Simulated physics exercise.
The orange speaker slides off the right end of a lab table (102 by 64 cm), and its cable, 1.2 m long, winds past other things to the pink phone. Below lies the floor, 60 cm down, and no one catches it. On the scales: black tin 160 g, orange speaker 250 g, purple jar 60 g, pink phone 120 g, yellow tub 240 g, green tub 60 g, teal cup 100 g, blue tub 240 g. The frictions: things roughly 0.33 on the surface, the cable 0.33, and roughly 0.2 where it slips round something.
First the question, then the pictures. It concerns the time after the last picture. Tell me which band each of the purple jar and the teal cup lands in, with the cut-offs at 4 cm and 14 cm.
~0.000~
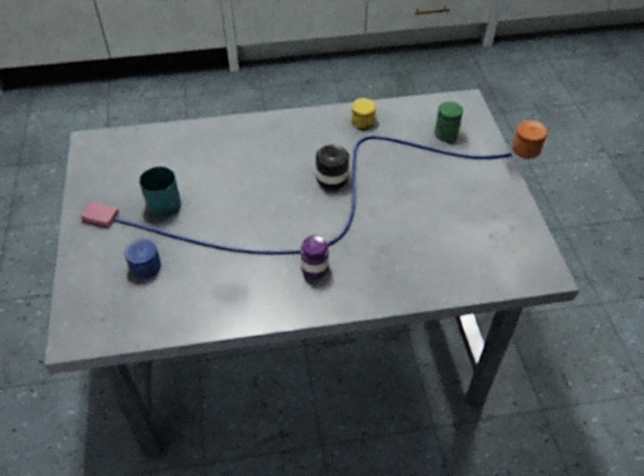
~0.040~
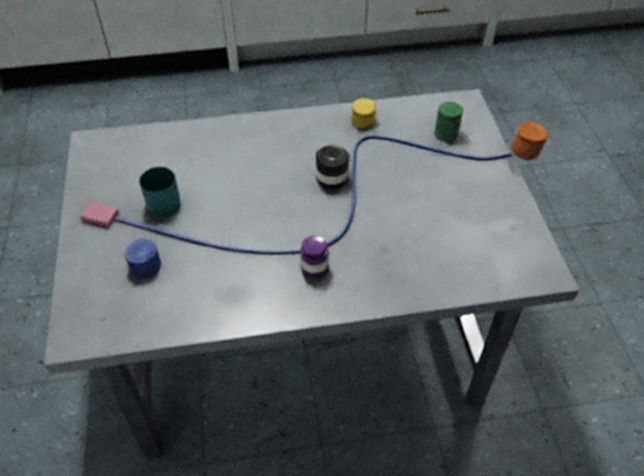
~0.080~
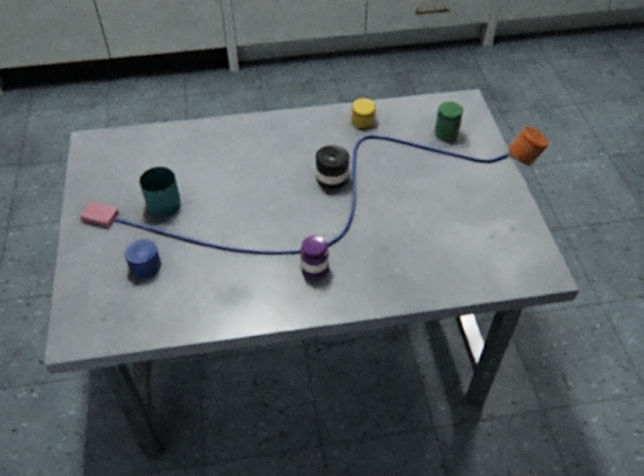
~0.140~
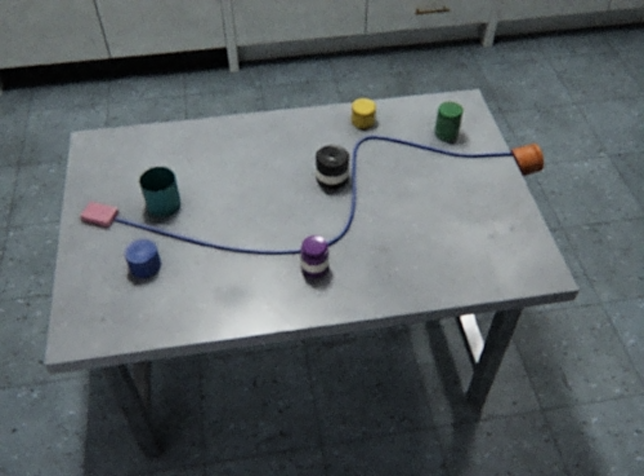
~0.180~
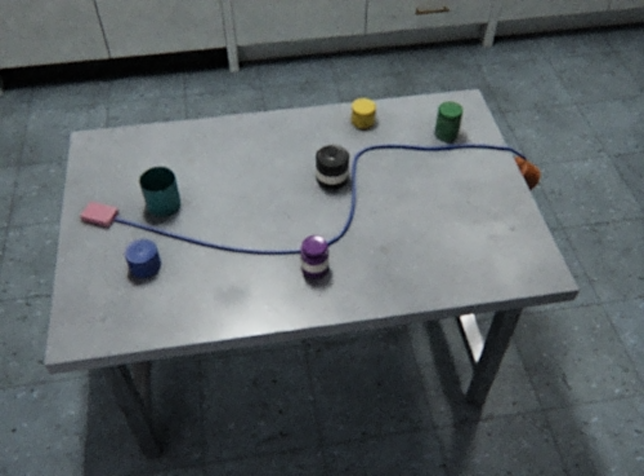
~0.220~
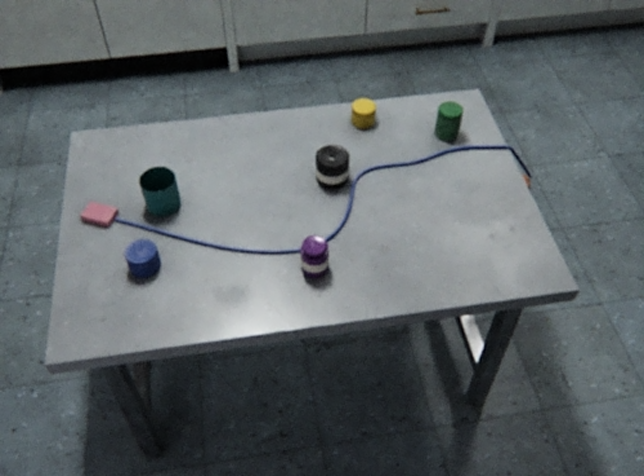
Bands: The purple jar is in the bottom band; the teal cup is in the middle band.
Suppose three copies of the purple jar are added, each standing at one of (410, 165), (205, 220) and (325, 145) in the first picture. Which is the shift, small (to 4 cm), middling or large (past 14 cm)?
Shift 1: Major. Shift 2: Major. Shift 3: Minor.
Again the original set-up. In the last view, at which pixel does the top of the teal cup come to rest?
Last view, top position: About (178, 157).
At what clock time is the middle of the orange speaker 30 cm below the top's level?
Around 0.32 seconds on the clock.
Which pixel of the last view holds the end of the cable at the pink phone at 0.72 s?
It's at around pixel (322, 215).
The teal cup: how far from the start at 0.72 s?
Teal cup: Roughly 8 cm.
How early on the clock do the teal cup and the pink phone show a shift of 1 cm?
The teal cup at 0.36 seconds and the pink phone at 0.32 seconds.
At 0.5 s, the cable's tail end at (204, 212); teal cup 5 cm off its start, pink phone 19 cm off its start, orange speaker over the edge.
At 0.7 s, the cable's tail end at (322, 215); teal cup 7 cm off its start, pink phone 45 cm off its start, orange speaker over the edge.
At 1.0 s, the cable's tail end at (354, 216); teal cup 7 cm off its start at (178, 157), pink phone 51 cm off its start at (340, 218), orange speaker over the edge.
At 1.2 s, the cable's tail end at (354, 216); teal cup 7 cm off its start, pink phone 51 cm off its start, orange speaker over the edge.
At 2.4 s, the cable's tail end at (354, 216); teal cup 7 cm off its start at (178, 157), purple jar 0 cm off its start at (314, 245), pink phone 51 cm off its start at (340, 218), orange speaker over the edge.
